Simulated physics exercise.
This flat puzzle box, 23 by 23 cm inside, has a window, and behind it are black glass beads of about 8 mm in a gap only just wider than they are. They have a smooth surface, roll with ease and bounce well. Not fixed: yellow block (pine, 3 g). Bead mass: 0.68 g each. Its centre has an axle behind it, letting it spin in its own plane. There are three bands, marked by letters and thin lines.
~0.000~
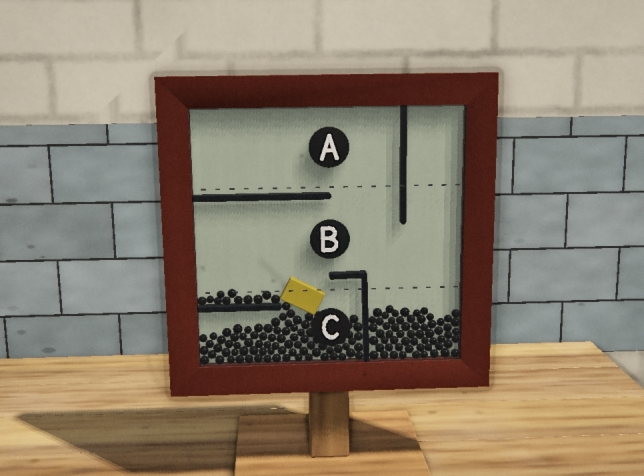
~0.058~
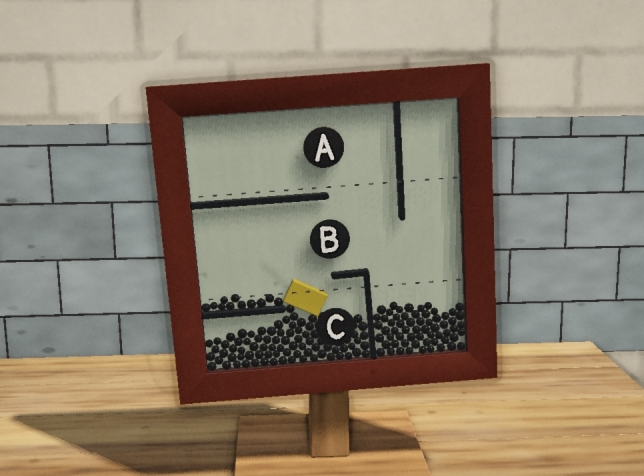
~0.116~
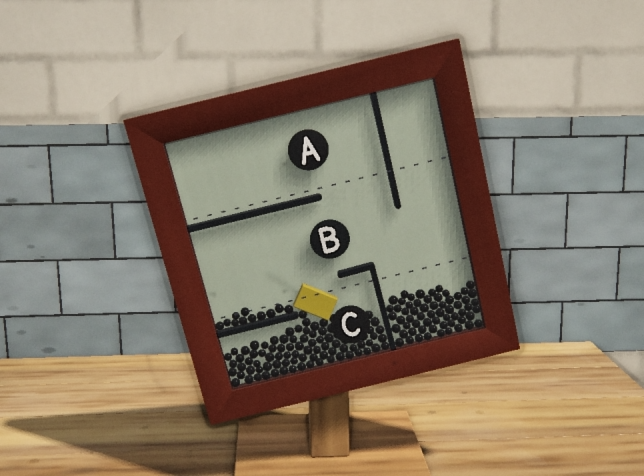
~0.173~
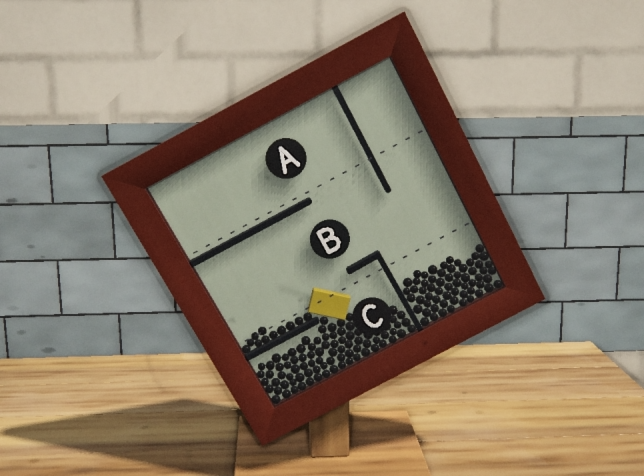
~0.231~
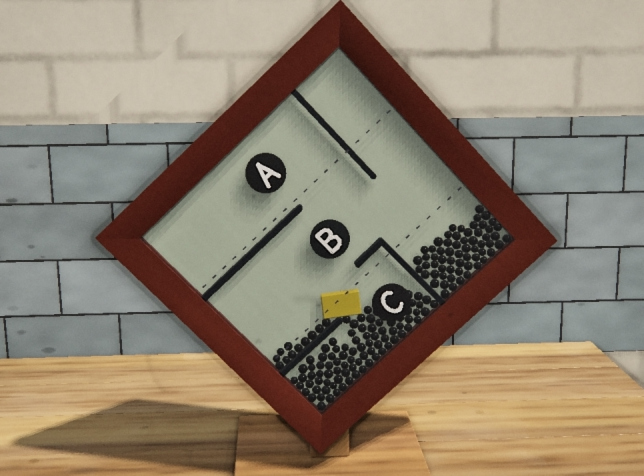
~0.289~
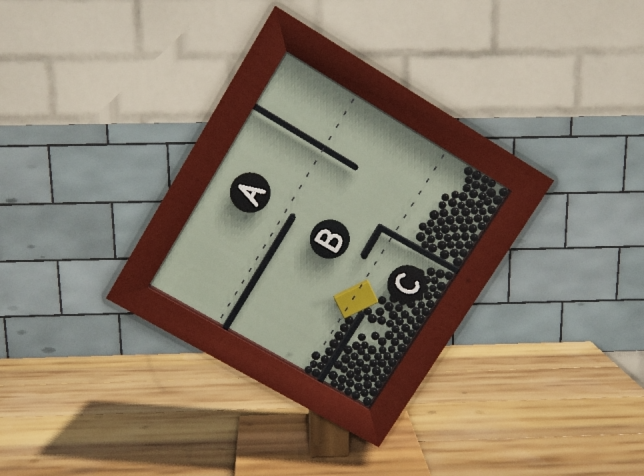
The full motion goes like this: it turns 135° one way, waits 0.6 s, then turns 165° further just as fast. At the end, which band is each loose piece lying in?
C.
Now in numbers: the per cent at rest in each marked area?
Band A holds 0, band B holds 25 and band C holds 75.
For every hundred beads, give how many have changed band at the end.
25 per cent.
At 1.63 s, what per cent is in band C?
The share there is near 35 %.
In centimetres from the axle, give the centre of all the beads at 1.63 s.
About 5 cm right and 3 cm above.
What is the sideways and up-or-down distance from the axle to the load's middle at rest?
Offset approx. 3 cm left, 8 cm below.
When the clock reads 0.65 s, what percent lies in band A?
About 10 percent.
By 0.65 s, it stands 135° anticlockwise; the beads' middle is 5 cm right of and 1 cm above the centre; A 10 %, B 40 %, C 50 %; yellow block in B.
By 1.63 s, it has come round 217° anticlockwise; the beads' middle is 5 cm right of and 3 cm above the centre; A 35 %, B 30 %, C 35 %; yellow block in B.
By 2.01 s, it has come round 300° anticlockwise; the beads' middle is 1 cm left of and 6 cm below the centre; A 20 %, B 20 %, C 60 %; yellow block in C.
At rest by 2.8 s, it has come round 300° anticlockwise; A 0 %, B 25 %, C 75 %; yellow block in C.
